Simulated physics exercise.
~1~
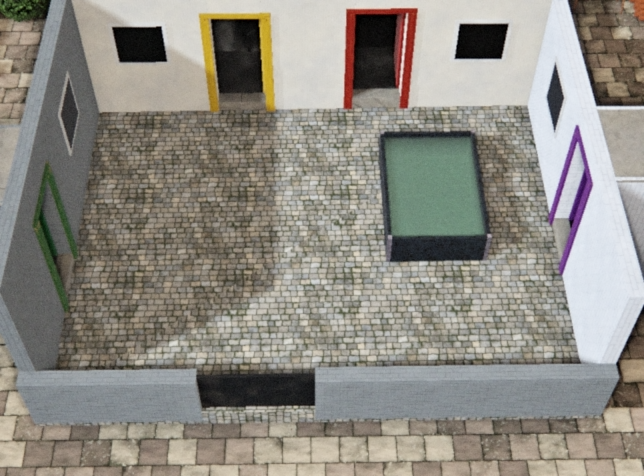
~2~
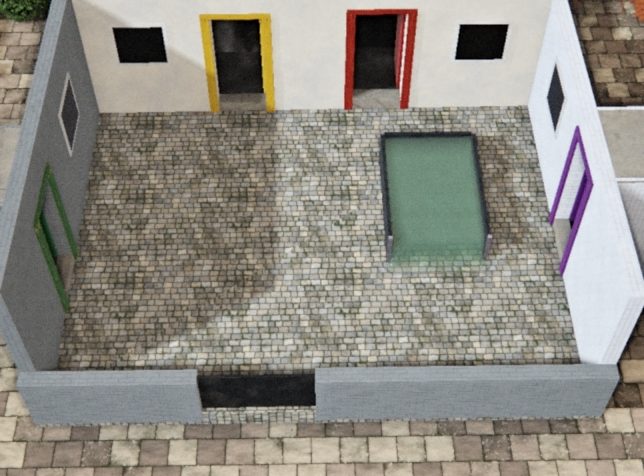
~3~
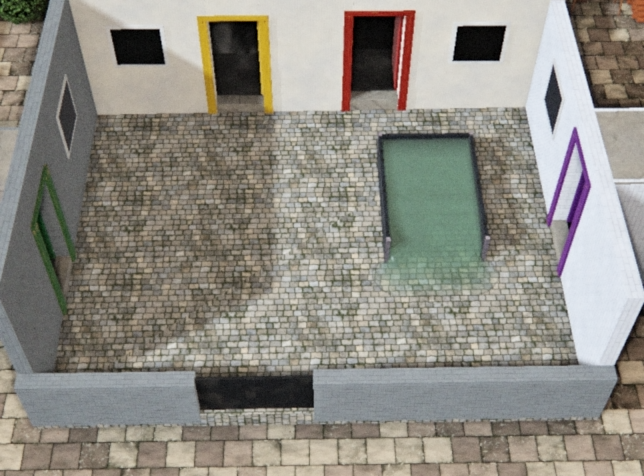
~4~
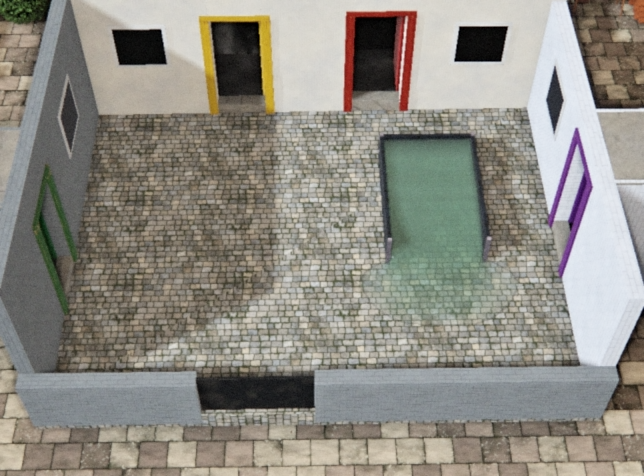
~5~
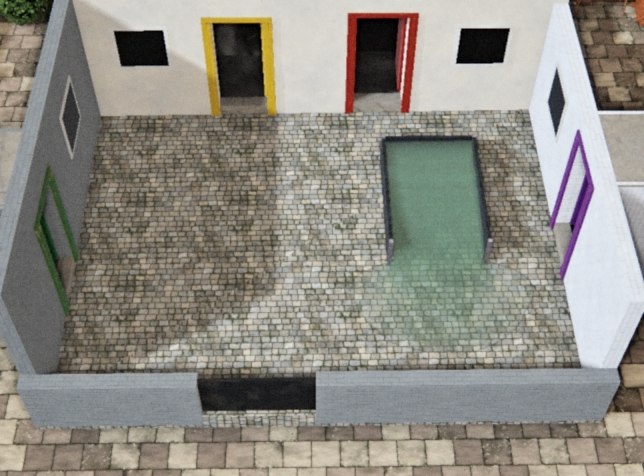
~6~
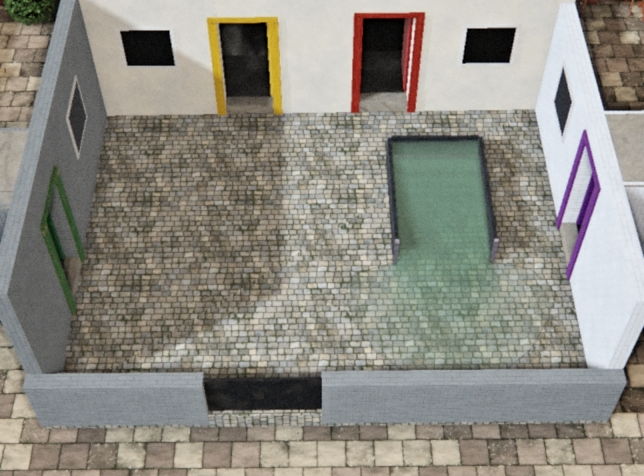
A walled yard paved in small cobbles is seen from above its low grey front wall, which has a dark gate left of centre. A green door frame stands at left, yellow and red ones in the pale back wall, a purple one at right, and a dark-rimmed tank of green water right of centre. The tank's near side gives way and water spreads thinly forward over the cobbles, while the camera shifts very slightly.
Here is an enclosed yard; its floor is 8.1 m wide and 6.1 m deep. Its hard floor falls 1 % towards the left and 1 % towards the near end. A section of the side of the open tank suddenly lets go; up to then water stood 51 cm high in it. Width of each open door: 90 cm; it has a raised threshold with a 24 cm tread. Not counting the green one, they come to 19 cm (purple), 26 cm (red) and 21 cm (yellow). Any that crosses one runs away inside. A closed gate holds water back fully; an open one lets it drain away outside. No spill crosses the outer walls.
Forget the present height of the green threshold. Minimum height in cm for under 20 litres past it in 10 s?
Approx. 7 cm.
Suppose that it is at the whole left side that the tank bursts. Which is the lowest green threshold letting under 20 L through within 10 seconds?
Some 14.0 centimetres.
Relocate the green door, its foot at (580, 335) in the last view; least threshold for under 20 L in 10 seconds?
Around 12.5 cm would do it.
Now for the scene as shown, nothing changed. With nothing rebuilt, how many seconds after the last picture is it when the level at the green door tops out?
Approximately 4.5 s.
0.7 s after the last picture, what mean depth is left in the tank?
On average, around 30 cm.
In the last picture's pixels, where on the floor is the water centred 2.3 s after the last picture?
The water's centre is at about (429, 319).
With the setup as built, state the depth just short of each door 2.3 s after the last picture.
Centimetres: Green = 0, purple = 0, red = 0, yellow = 0.
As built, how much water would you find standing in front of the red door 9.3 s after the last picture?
Lab note: Depth approx. 2.0 cm.
Then, 0.7 s after the last picture water covers 20 % of the floor, deepest (28 cm) near (428, 398); it has not reached the green door.
Then, 2.3 s after the last picture water covers 30 % of the floor, deepest (29 cm) near (523, 397); it has not reached the green door.
Then, 9.3 s after the last picture water covers 80 % of the floor, deepest (12 cm) near (58, 404); 8 cm at the green door, 0 litres in over its 17 cm threshold.
At the green door as built, the water peaked near 10 cm, 4.5 s after the last picture.
Run again over the same 10 s with other heights there, 31 litres in over 6 cm, 9 litres over 8 cm. The limit of 20 litres is kept from about 7 cm up.
